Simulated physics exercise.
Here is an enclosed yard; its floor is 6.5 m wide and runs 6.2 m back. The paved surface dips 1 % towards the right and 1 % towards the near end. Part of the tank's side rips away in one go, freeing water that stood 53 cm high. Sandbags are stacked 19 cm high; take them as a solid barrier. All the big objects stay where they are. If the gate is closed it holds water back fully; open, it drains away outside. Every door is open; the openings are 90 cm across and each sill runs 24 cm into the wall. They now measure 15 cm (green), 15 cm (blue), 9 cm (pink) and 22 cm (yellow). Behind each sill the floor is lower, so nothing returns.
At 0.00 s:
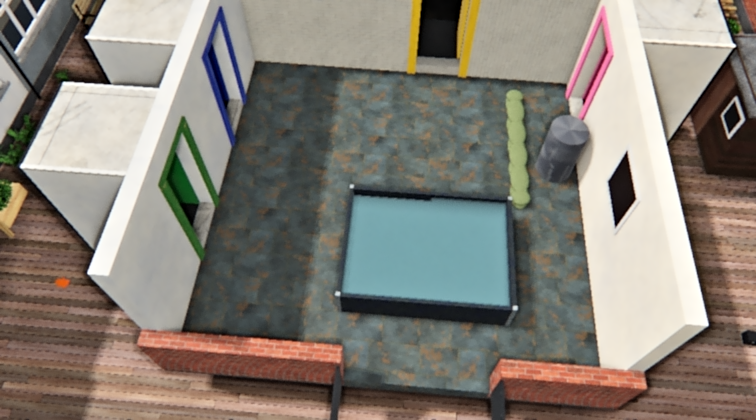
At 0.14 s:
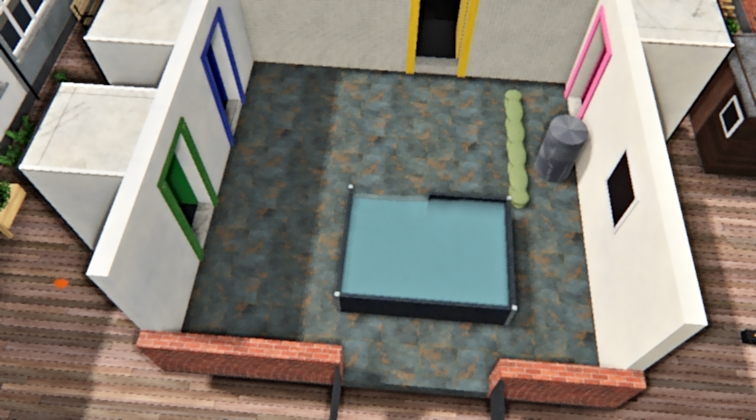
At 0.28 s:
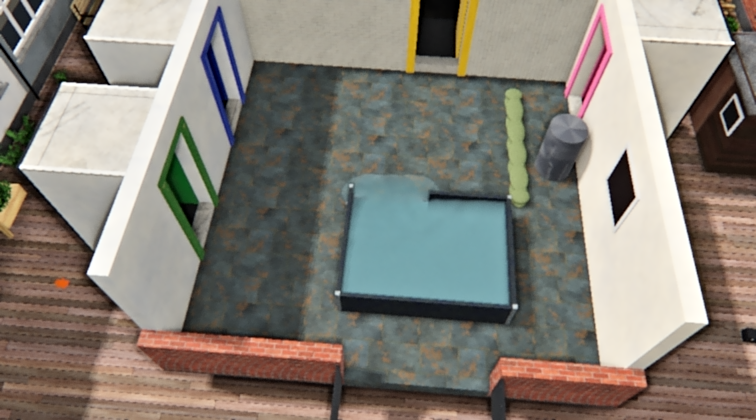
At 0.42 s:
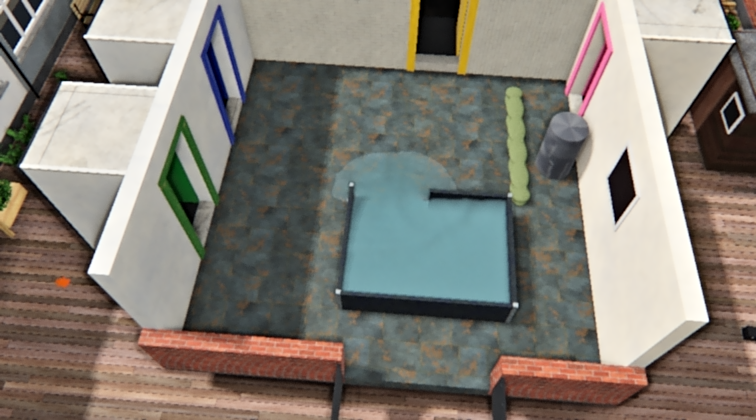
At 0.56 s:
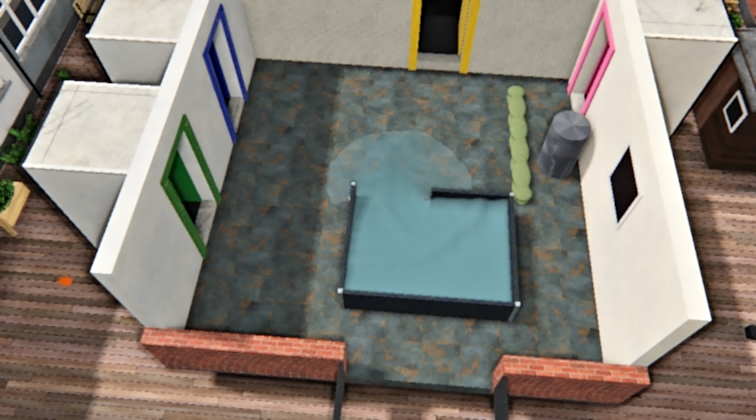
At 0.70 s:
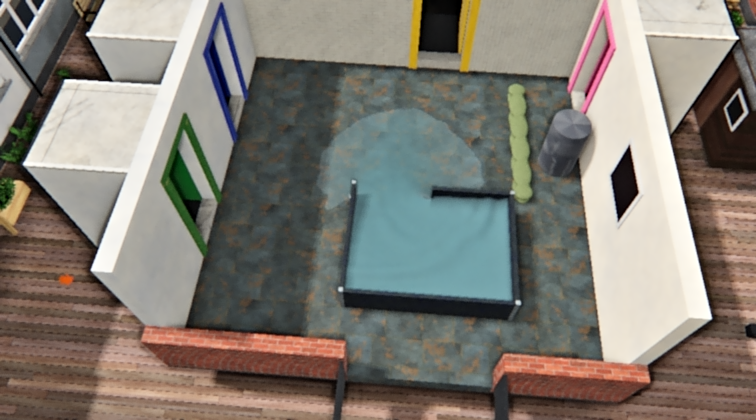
In a walled yard with blue, green, yellow and pink doorways, a dark-edged rectangular tank stands full of still water until part of its far side opens, and water pours out, spreading across the paved floor in a widening rounded sheet.
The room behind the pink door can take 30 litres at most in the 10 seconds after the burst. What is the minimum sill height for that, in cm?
About 8.5 cm.
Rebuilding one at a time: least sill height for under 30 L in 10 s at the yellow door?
Roughly 14.5 cm at yellow.
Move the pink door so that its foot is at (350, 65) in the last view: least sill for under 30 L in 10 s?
About 14.0 cm.
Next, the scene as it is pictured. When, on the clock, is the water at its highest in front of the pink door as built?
Near 3.8 s.
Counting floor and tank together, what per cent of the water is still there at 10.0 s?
About 98 per cent.
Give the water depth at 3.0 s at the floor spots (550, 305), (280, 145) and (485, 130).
About 0, 2 and 2 cm.
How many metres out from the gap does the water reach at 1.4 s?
Roughly 3.6 m.
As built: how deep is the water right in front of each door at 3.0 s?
In cm: Green 0, blue 9, pink 5, yellow 19.
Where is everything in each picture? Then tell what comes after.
The first frame shows the tank at (428, 247) is whole and still, 53 cm deep; the pink door at (587, 80) is dry.
In the second frame, water pours out on the far side and has run 0.3 m, to a hidden place; about 10 cm deep outside, 53 cm at the back.
In the third frame, the front is at (392, 177), 0.7 m from the gap on the far side; 1.0 m2 of floor is wet, 53 cm left at the back.
In the fourth frame, the front is at (394, 155), 1.2 m from the gap on the far side; 1.9 m2 of floor is wet, 53 cm left at the back.
In the fifth frame, the gap is on the far side, the front 1.7 m out at (410, 132); the back of the tank holds 53 cm.
In the sixth frame, water pours out on the far side and has run 2.2 m, to (409, 111); about 5 cm deep outside, 52 cm at the back; 2.5 m in a straight line remain to the pink door at (589, 74).
After 1.4 s water covers 25 % of the floor, deepest (30 cm) near (372, 199); it has not reached the pink door.
After 3.0 s water covers 40 % of the floor, deepest (29 cm) near (265, 59); 5 cm at the pink door, 0 litres in over its 9 cm sill.
After 10.0 s water covers 95 % of the floor, deepest (12 cm) near (568, 149); 9 cm at the pink door, 26 litres in over its 9 cm sill.
At the pink door as built, the water arrived by 3.0 s and peaked near 12 cm at 3.8 s.
With a sill of 7 cm, 52 litres would have come in within the 10 s; with 10.5 cm, 14 litres. So under 30 litres takes about 8.5 cm.
